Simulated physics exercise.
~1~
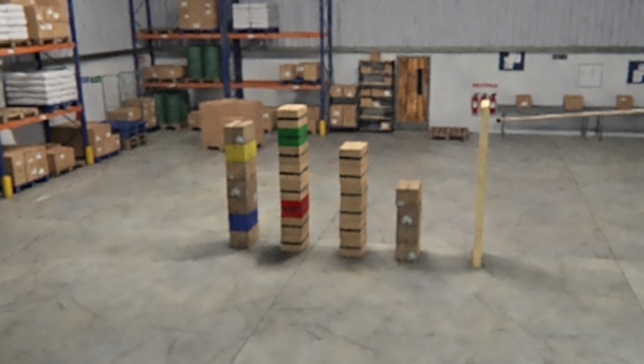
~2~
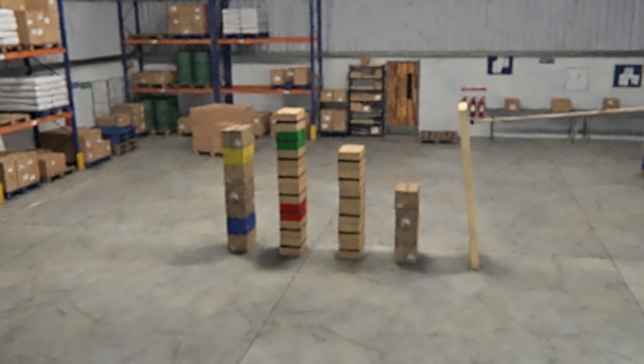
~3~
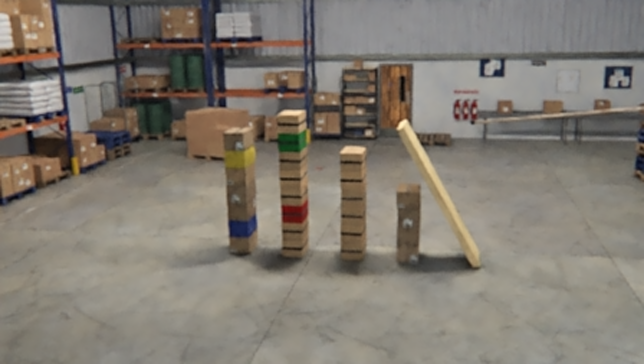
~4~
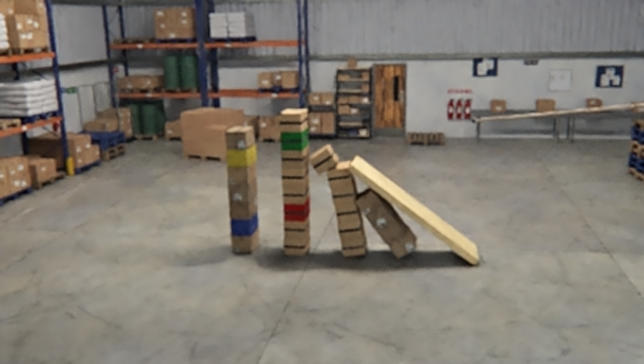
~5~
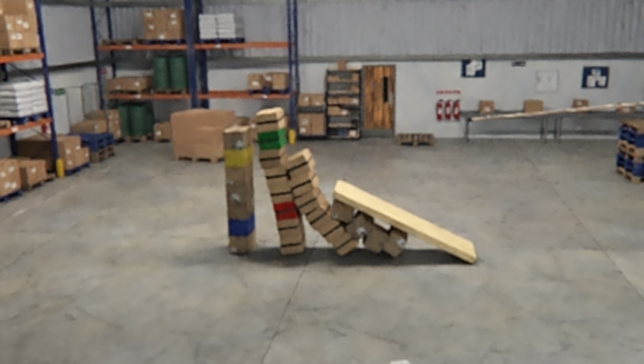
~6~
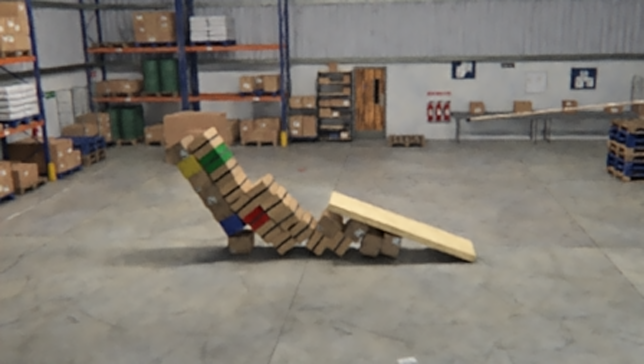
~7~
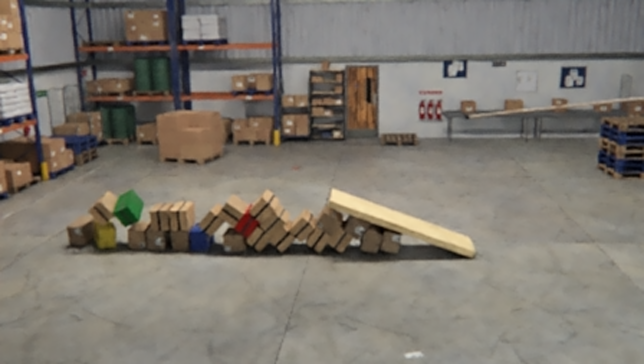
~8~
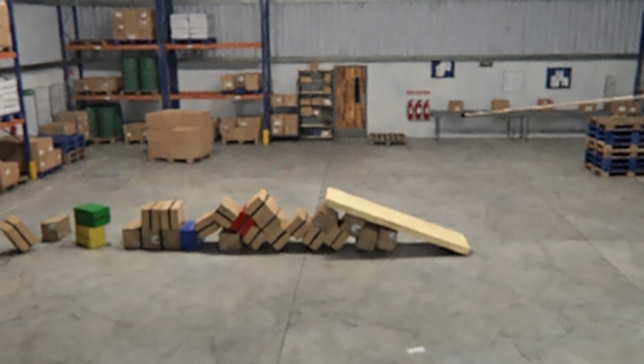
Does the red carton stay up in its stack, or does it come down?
The red carton comes down. It falls leftward with its stack and ends up tilted among the toppled cartons.
